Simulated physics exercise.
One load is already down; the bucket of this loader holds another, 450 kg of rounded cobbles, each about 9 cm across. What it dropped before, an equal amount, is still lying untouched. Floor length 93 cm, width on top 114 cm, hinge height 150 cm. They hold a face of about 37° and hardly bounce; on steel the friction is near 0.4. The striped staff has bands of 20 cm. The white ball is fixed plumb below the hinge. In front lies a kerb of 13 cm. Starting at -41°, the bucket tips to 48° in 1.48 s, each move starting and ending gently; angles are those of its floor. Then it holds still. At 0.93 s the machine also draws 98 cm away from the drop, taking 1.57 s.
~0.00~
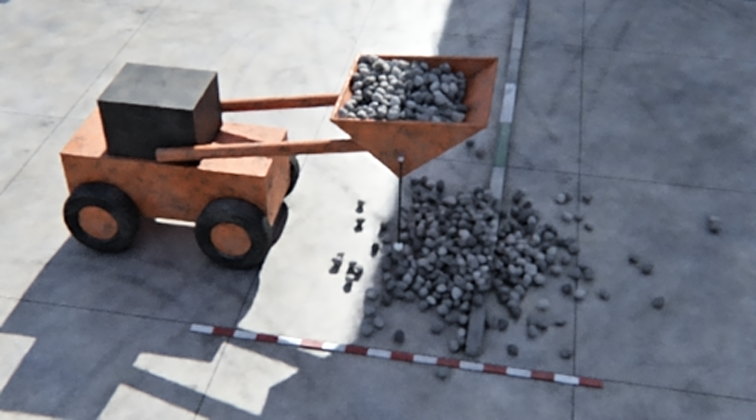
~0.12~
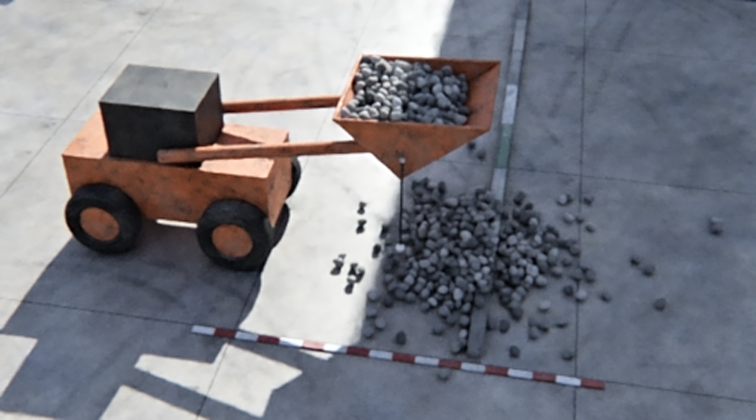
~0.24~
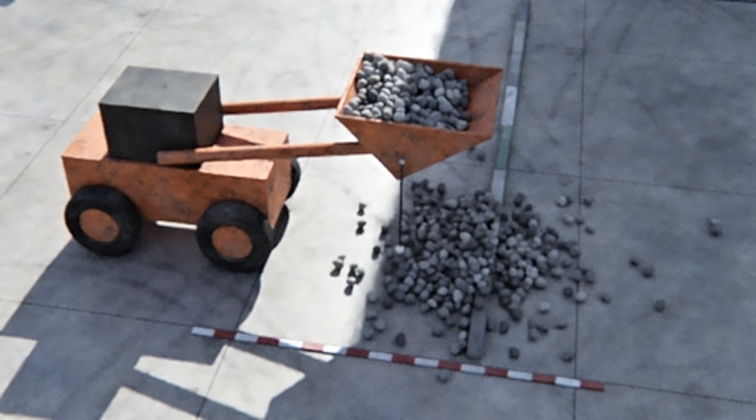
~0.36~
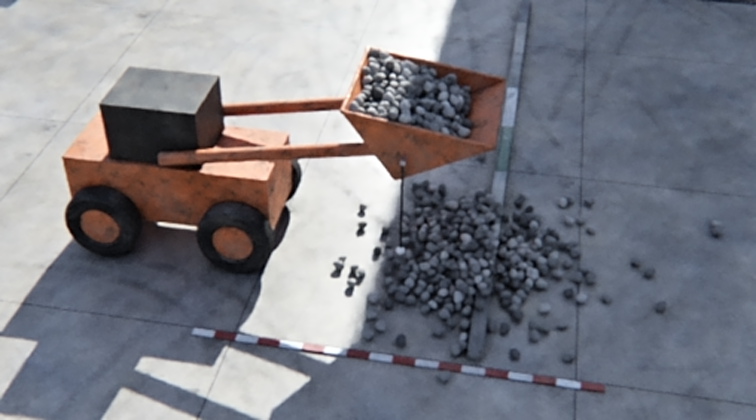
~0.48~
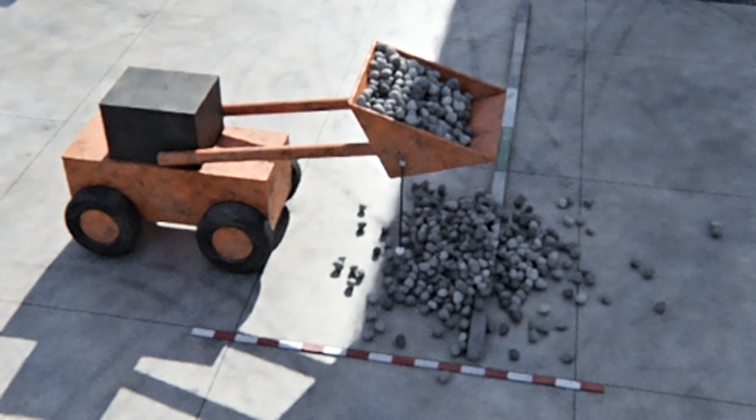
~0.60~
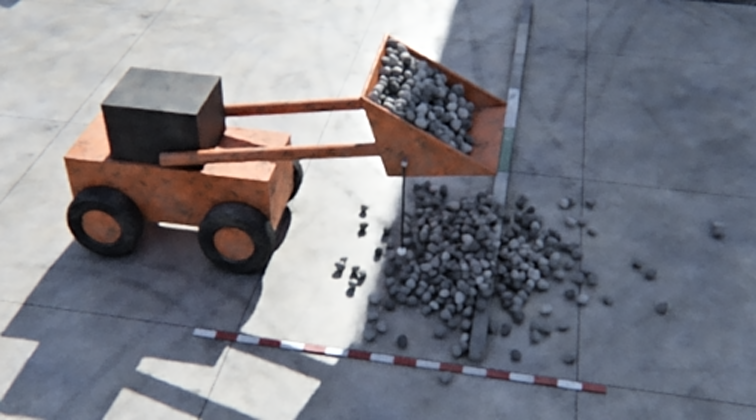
On sunlit concrete, an orange loader gradually tilts its stone-filled bucket above a grey pile.
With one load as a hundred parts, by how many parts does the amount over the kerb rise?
Roughly 35 per cent of a load more.
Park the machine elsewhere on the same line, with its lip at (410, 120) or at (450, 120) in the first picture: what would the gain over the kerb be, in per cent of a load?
About 0 and 5 per cent.
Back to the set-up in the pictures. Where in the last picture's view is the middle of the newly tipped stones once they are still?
Their middle is at about (465, 252).
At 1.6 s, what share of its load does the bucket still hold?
Roughly 5 per cent is still inside.
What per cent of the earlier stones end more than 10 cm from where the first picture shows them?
About 25 per cent.
After 1.1 s the floor is at 34°; in per cent of one load, 95 in the bucket, 80 on this side of the kerb, 24 over the kerb; the foremost stones are at (649, 263).
After 1.6 s the floor is at 48°; in per cent of one load, 7 in the bucket, 148 on this side of the kerb, 46 over the kerb; the foremost stones are at (649, 263).
After 3.0 s the floor is at 48°; in per cent of one load, 0 in the bucket, 141 on this side of the kerb, 59 over the kerb; the foremost stones are at (685, 273).
After 5.7 s the floor is at 48°; in per cent of one load, 0 in the bucket, 141 on this side of the kerb, 59 over the kerb; the foremost stones are at (685, 273). Net gain over the kerb, 35.
